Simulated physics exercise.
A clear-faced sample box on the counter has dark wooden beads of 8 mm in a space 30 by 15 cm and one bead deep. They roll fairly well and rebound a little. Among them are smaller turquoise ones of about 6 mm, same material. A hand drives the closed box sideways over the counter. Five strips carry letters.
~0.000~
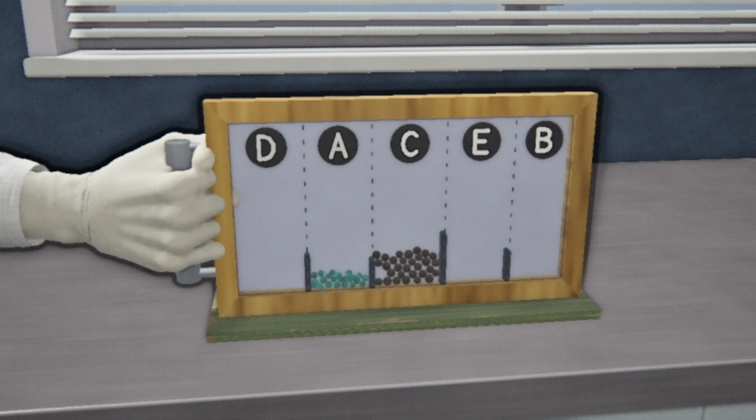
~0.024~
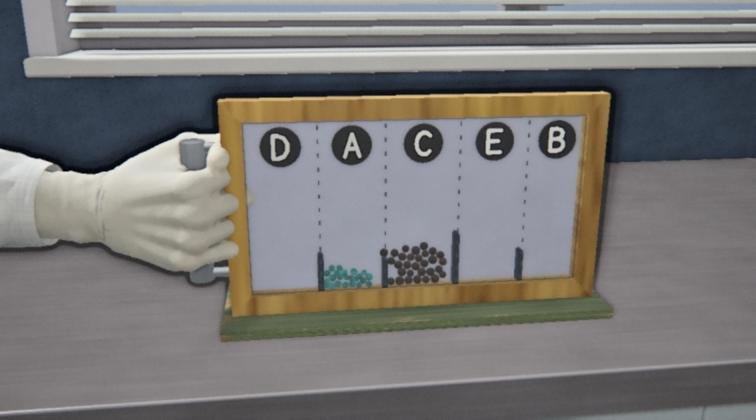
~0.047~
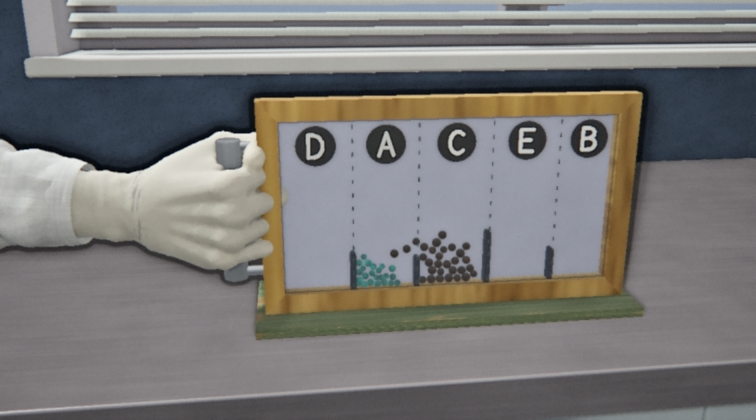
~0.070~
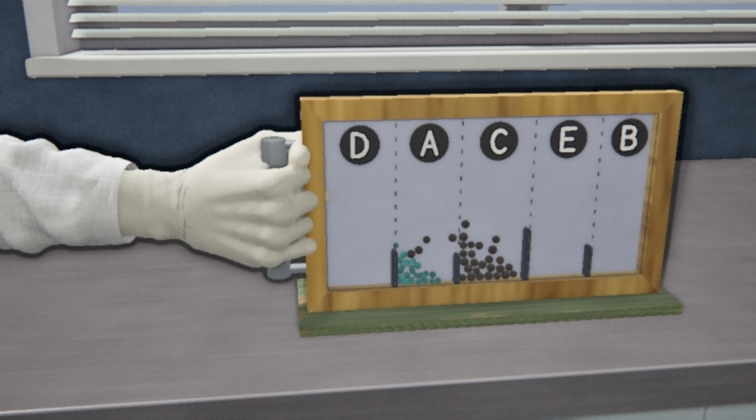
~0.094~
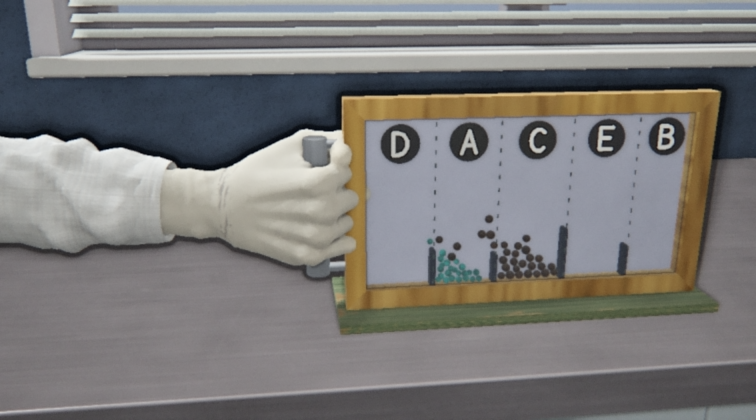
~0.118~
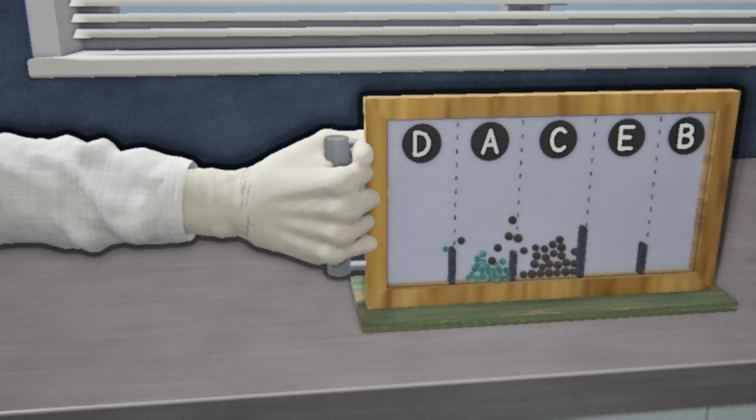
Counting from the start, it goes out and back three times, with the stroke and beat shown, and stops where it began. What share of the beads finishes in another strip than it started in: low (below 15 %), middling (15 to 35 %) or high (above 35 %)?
It is high.
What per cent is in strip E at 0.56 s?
Some 5 per cent.
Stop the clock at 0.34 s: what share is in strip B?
Roughly 0 per cent.
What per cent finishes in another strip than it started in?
Some 40 per cent.
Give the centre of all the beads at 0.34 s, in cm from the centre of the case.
Some 6 cm left and 5 cm below.
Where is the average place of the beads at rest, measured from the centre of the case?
Some 4 cm left and 7 cm below.
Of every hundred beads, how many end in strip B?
Roughly 5 per cent.
After 0.34 s, it is 11 cm to the right; A 40 %, C 30 %, D 25 %, E 5 %; 40 % have changed strip.
After 0.56 s, it is 6 cm to the right; A 40 %, C 25 %, D 30 %, E 5 %; 50 % have changed strip.
After 0.75 s, it is at its start; A 25 %, B 5 %, C 40 %, D 25 %, E 10 %; 40 % have changed strip.
At rest by 1.6 s, it is at its start; A 35 %, B 5 %, C 30 %, D 25 %, E 10 %; 40 % have changed strip.
